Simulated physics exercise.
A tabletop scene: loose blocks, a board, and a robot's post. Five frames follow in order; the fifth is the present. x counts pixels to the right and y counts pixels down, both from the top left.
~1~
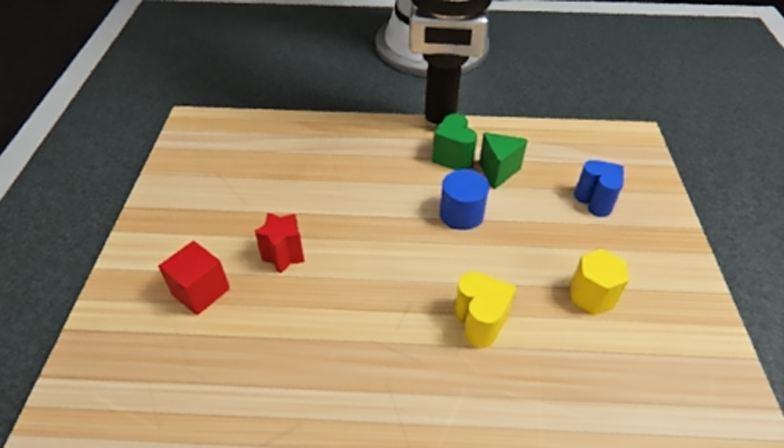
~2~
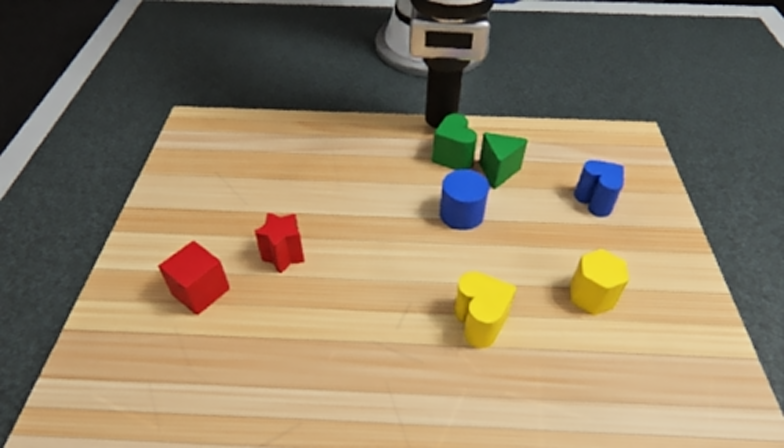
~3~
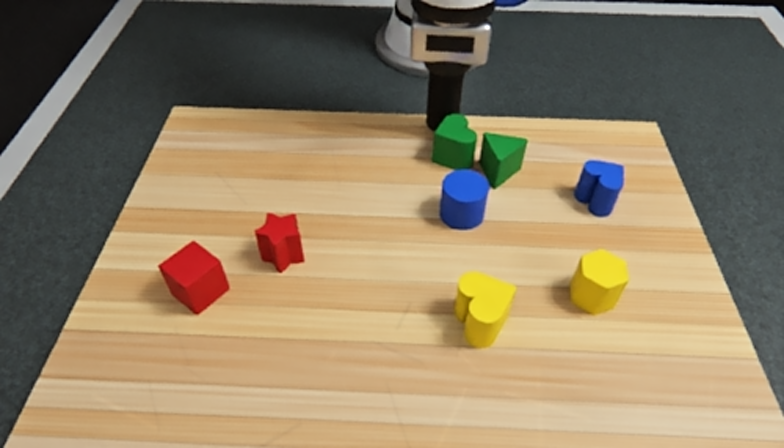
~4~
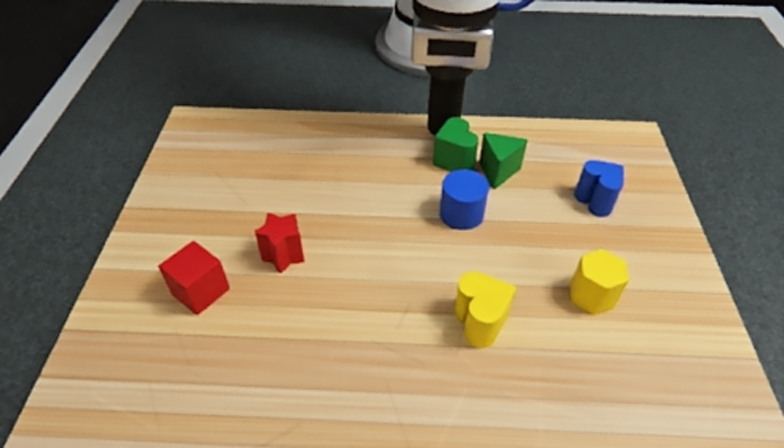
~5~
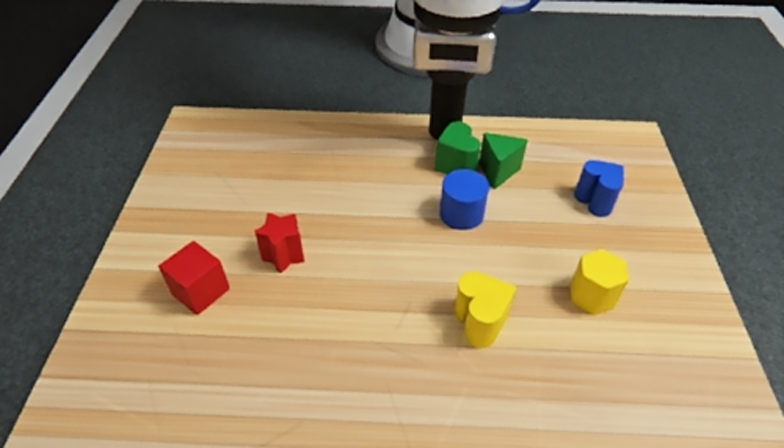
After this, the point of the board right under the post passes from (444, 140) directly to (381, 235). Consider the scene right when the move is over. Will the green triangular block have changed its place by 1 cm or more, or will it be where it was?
At the moment the path ends, the green triangular block still stands where it did.
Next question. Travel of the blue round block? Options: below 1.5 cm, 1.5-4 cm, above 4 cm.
It goes hardly anywhere, under 1.5 cm.
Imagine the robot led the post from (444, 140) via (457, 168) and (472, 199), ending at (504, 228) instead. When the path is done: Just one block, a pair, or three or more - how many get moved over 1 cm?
I reckon the push displaces two of the blocks by more than 1 cm.
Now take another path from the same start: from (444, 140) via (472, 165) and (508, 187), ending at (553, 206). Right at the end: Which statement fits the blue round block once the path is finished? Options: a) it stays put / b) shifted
Option b.
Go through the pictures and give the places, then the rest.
In the first frame, post tip (440, 115); block tops, green heart (457, 128); blue round block (466, 185); green triangular block (504, 143).
In the second frame, post (441, 119); blocks unchanged.
In the third frame, post (442, 123); blocks unchanged.
In the fourth frame, post (443, 127); green heart (458, 132).
In the fifth frame, post (445, 132); green heart (460, 136); blue round block (466, 185); green triangular block (504, 143).
On the path given first. One third of the way, post (424, 160); green heart (463, 156), turned 60° anticlockwise; blue round block (469, 188).
Two thirds of the way, post (403, 191); green heart (463, 156), turned 65° anticlockwise; blue round block (470, 189).
At the end, post (381, 226); green heart (463, 156), turned 65° anticlockwise; blue round block (470, 189); green triangular block in place.
